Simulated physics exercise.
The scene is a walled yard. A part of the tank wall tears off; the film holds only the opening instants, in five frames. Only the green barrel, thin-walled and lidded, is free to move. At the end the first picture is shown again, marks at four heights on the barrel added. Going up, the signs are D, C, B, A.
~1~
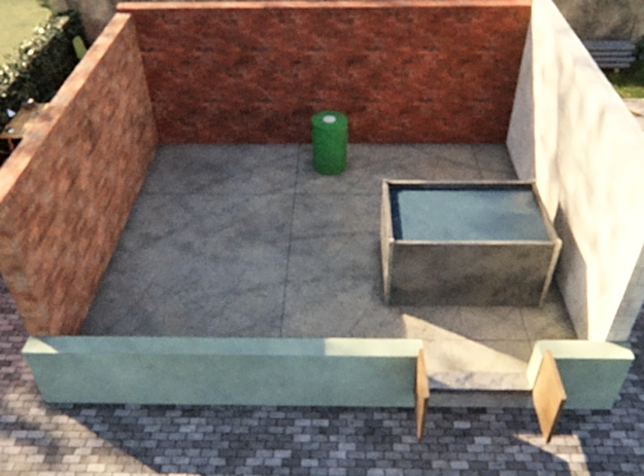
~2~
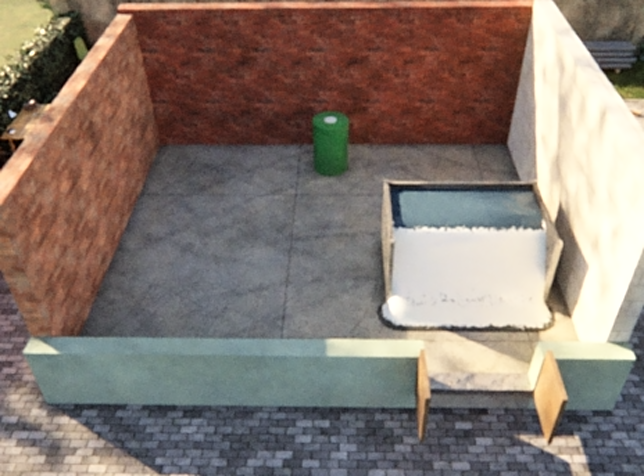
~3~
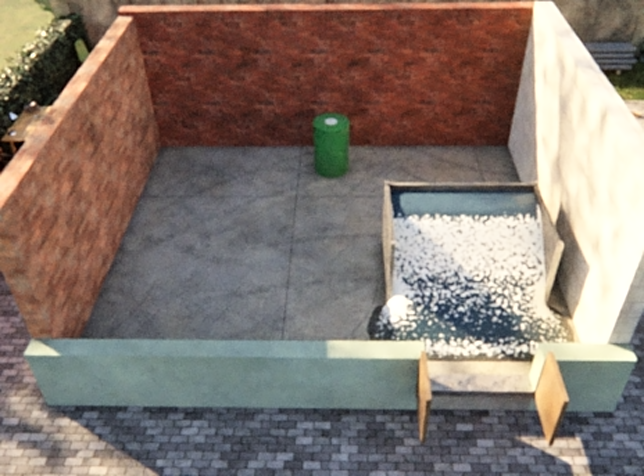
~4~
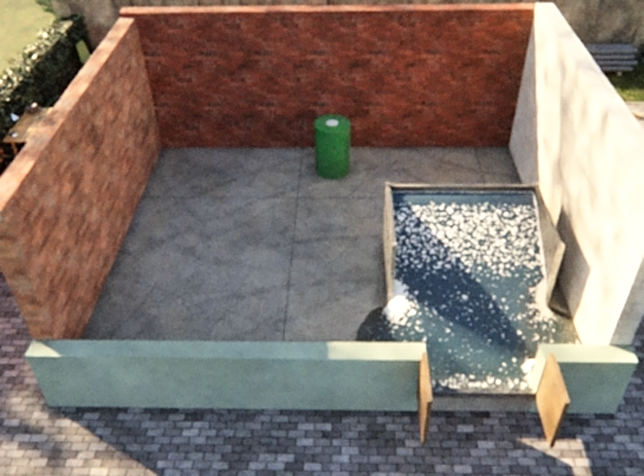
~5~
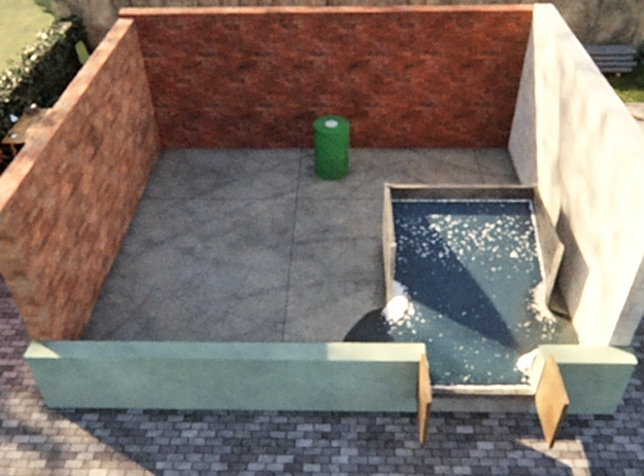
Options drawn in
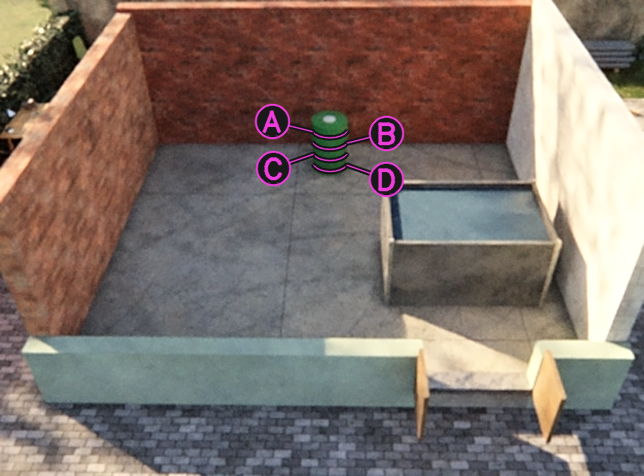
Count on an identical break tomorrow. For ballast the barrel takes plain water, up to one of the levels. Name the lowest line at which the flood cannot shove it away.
The answer is mark D.
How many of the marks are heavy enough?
All of them.
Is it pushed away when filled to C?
No.
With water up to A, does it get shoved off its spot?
No.
In magenta, A at (329, 137); B at (329, 149); C at (329, 160); D at (330, 171); from the bottom up D, C, B, A.
If A is chosen, it does not move.
If B is chosen, it does not move.
If C is chosen, it does not move.
If D is chosen, it does not move.
